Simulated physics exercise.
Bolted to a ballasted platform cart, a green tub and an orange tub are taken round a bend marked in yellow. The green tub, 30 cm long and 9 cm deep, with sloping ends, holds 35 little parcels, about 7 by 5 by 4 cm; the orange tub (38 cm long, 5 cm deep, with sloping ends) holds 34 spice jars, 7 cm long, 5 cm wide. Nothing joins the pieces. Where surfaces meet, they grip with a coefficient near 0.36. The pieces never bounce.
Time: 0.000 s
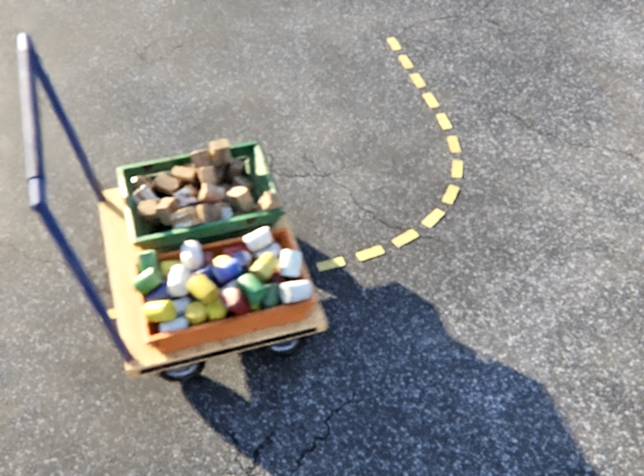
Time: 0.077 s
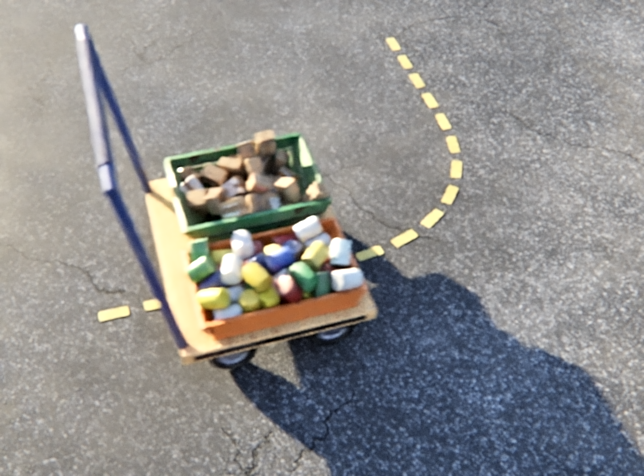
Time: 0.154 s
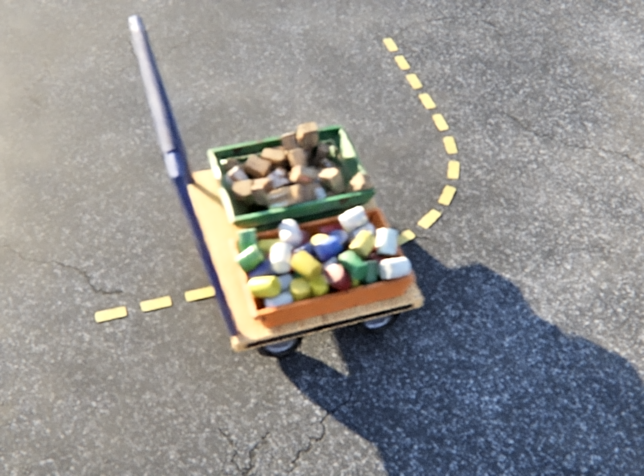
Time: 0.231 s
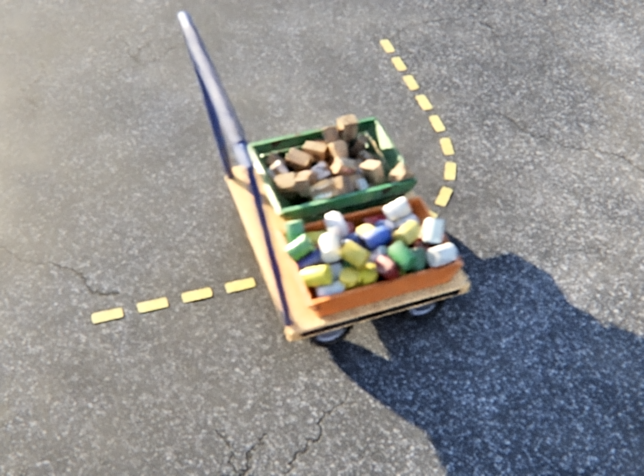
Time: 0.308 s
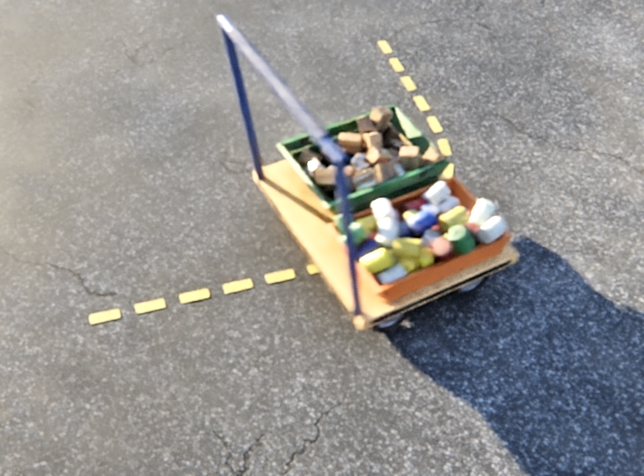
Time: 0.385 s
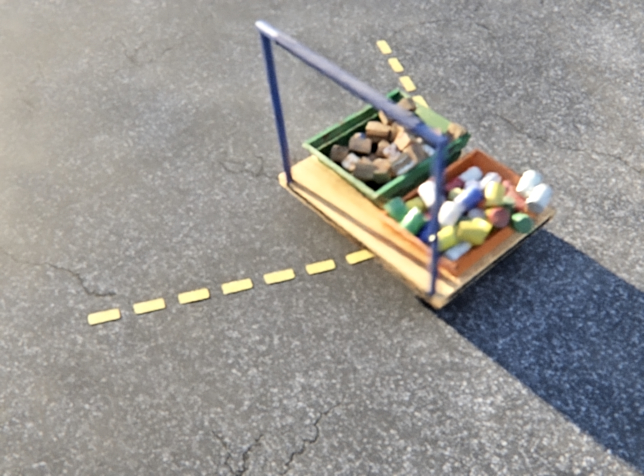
In this clip, a wooden cart with a blue handle rolls right along a dashed yellow line, carrying small pieces in green and orange tubs, then turns along the curve as two pieces come out over the orange tub's right edge.
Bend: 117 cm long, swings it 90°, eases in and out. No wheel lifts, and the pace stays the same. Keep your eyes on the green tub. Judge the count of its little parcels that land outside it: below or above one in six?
The parcels outside number under a sixth of the lot.
After 0.48 s, the green tub has all 35 and the orange tub is down by 5 of 34.
After 0.60 s, the green tub has all 35 and the orange tub is down by 11 of 34.
After 0.78 s, the green tub has all 35 and the orange tub is down by 12 of 34.
Final count (at 1.23 s), the green tub has all 35 and the orange tub is down by 14 of 34. Asked share, 0 of 35, 0 per cent.
